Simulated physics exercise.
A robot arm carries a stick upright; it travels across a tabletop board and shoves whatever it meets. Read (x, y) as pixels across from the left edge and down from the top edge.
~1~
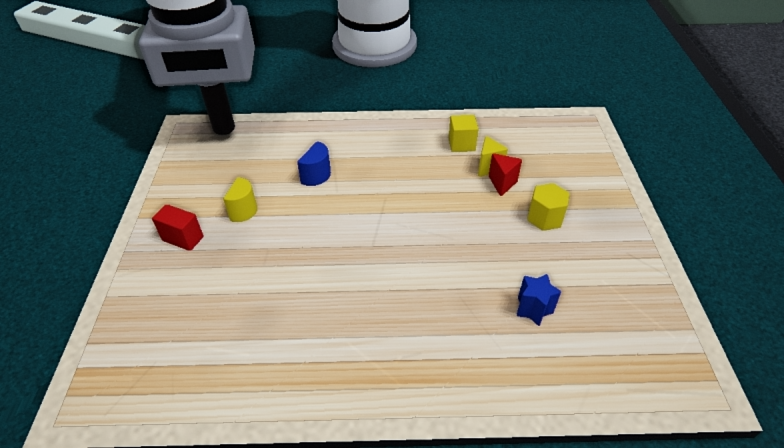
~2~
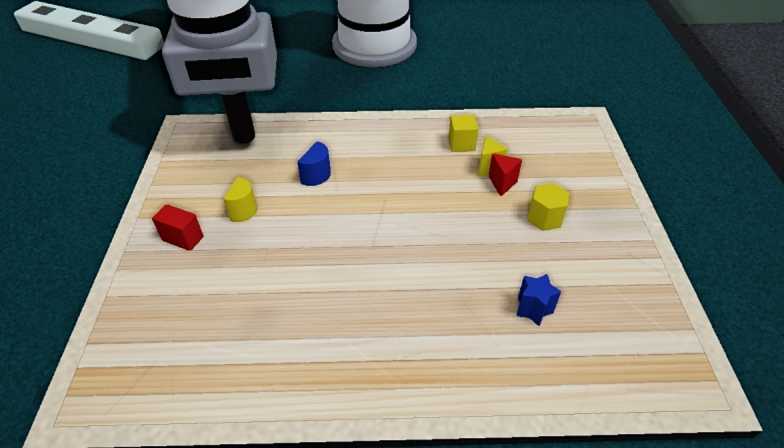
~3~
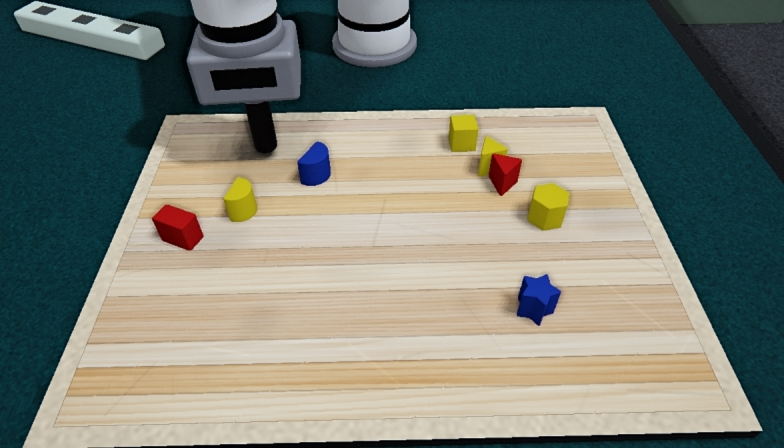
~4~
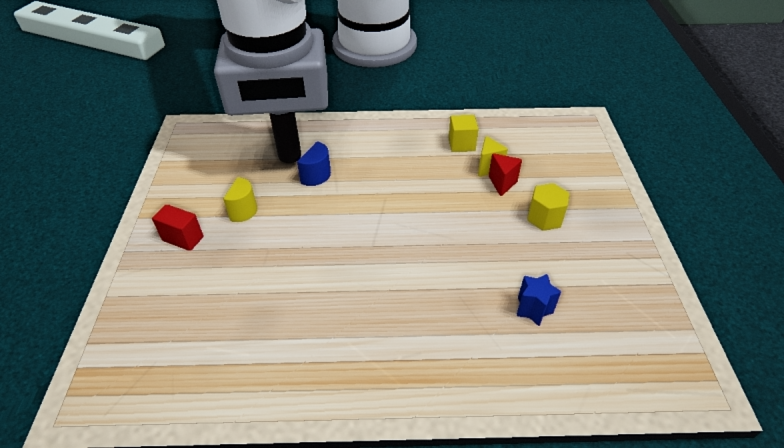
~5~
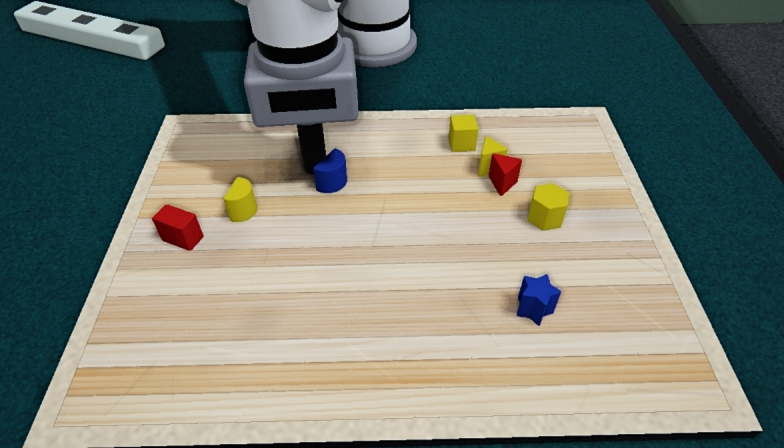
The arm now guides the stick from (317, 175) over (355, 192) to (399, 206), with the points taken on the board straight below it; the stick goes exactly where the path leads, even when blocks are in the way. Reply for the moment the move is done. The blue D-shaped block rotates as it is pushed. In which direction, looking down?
Viewed from the top, it goes clockwise.
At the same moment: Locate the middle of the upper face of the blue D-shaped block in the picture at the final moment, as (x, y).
Its top middle is near (416, 195).
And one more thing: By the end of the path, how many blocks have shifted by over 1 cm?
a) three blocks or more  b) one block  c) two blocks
Correct choice: B.
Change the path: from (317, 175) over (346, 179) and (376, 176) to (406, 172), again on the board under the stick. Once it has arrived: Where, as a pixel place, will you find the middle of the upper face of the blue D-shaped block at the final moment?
It will end up at (359, 171).
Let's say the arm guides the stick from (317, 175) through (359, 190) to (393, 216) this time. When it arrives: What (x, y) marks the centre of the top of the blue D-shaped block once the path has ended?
The blue D-shaped block ends near (415, 199).
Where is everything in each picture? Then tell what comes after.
Stick tip at (225, 129); block tops, blue D-shaped block at (315, 153), in the first frame.
Stick at (245, 138); blocks unchanged, in the second frame.
Stick at (267, 147); blocks unchanged, in the third frame.
Stick at (290, 157); blocks unchanged, in the fourth frame.
Stick at (316, 168); blue D-shaped block at (331, 160), in the fifth frame.
On the path given first. One third of the way, stick at (342, 180); blue D-shaped block at (359, 172).
Two thirds of the way, stick at (369, 190); blue D-shaped block at (387, 184).
At the end, stick at (399, 199); blue D-shaped block at (416, 195), turned 20° clockwise.
